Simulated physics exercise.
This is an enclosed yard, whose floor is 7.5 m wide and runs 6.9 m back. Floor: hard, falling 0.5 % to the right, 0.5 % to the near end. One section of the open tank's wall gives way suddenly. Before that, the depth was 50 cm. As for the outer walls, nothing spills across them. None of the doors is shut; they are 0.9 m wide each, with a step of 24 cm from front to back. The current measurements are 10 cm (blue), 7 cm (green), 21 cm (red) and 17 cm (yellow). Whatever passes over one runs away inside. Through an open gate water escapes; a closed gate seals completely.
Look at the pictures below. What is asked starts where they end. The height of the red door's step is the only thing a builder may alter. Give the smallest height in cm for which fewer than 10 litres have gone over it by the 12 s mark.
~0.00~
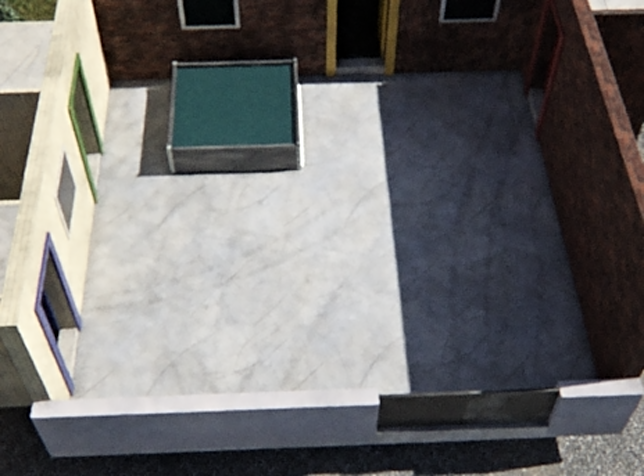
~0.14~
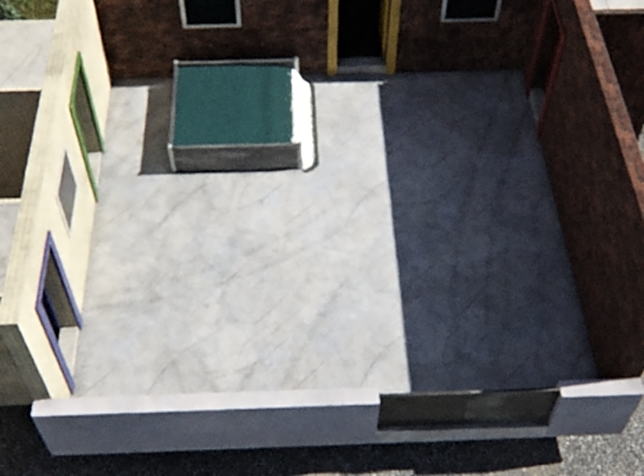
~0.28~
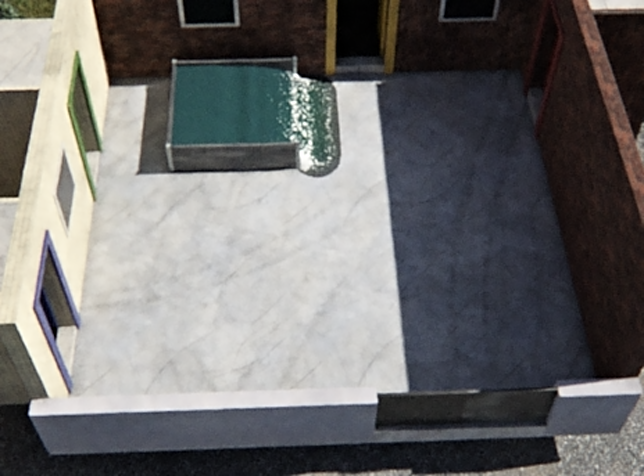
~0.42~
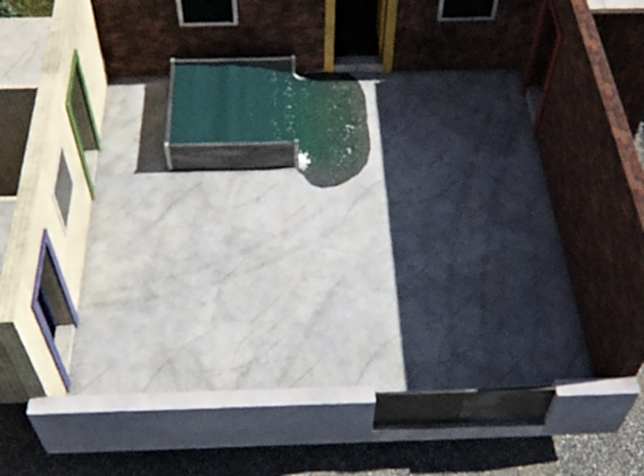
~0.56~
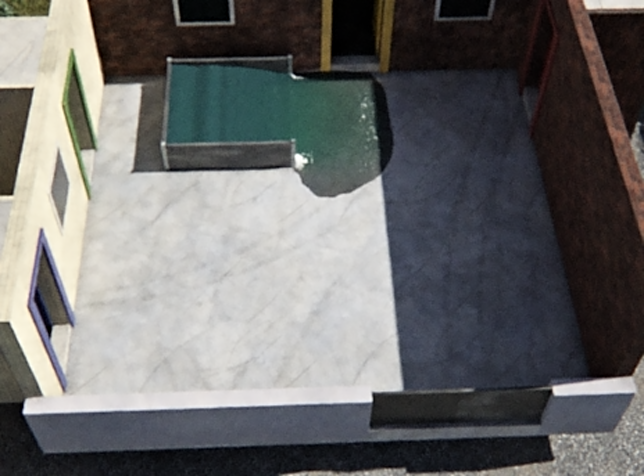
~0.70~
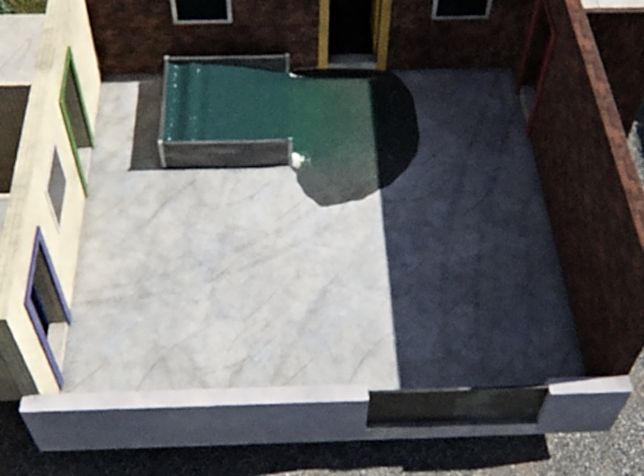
About 26 cm.
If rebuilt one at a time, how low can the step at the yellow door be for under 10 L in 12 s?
Yellow would need about 11.0 cm on its own.
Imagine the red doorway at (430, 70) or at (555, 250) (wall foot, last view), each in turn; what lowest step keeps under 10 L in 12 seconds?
Minimums: About 11.5 cm and 10.0 cm.
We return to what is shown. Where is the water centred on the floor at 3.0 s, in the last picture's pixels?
My guess is close to (388, 133).
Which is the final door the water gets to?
Answer: Green.
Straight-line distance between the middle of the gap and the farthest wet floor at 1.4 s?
Near 4.2 metres, give or take.
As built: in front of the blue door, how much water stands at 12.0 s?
Lab note: Depth approx. 8.5 cm.
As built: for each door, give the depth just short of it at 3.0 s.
In cm - blue: 0, green: 0, red: 30, yellow: 12.
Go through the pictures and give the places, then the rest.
The first frame shows still water, 50 cm deep, in the open tank at (235, 106); the red door at (543, 73) is dry.
In the second frame, the gap is at (297, 117), the front 0.2 m out at (312, 165); the back of the open tank holds 50 cm.
In the third frame, the front is at (335, 161), 0.7 m from the gap at (295, 117); 1.3 m2 of floor is wet, 50 cm left at the back.
In the fourth frame, the front is at (365, 152), 1.2 m from the gap at (293, 117); 2.7 m2 of floor is wet, 50 cm left at the back.
In the fifth frame, the gap is at (290, 117), the front 1.7 m out at (388, 138); the back of the open tank holds 50 cm.
In the sixth frame, the gap is at (287, 116), the front 2.2 m out at (413, 139); the back of the open tank holds 45 cm; the red door at (535, 70), 4.2 m from the gap, is still 2.0 m from the nearest water.
After 1.4 s water covers 25 % of the floor, deepest (22 cm) near (295, 154); 7 cm at the red door, 0 litres in over its 21 cm step.
After 3.0 s water covers 35 % of the floor, deepest (31 cm) near (511, 83); 30 cm at the red door, 20 litres in over its 21 cm step.
After 12.0 s water covers 90 % of the floor, deepest (10 cm) near (69, 422); 4 cm at the red door, 39 litres in over its 21 cm step.
At the red door as built, the water arrived by 1.4 s and peaked near 30 cm at 2.6 s.
With a step of 21.5 cm, 35 litres would have come in within the 12 s; with 29 cm, 2 litres. So under 10 litres takes about 26 cm.
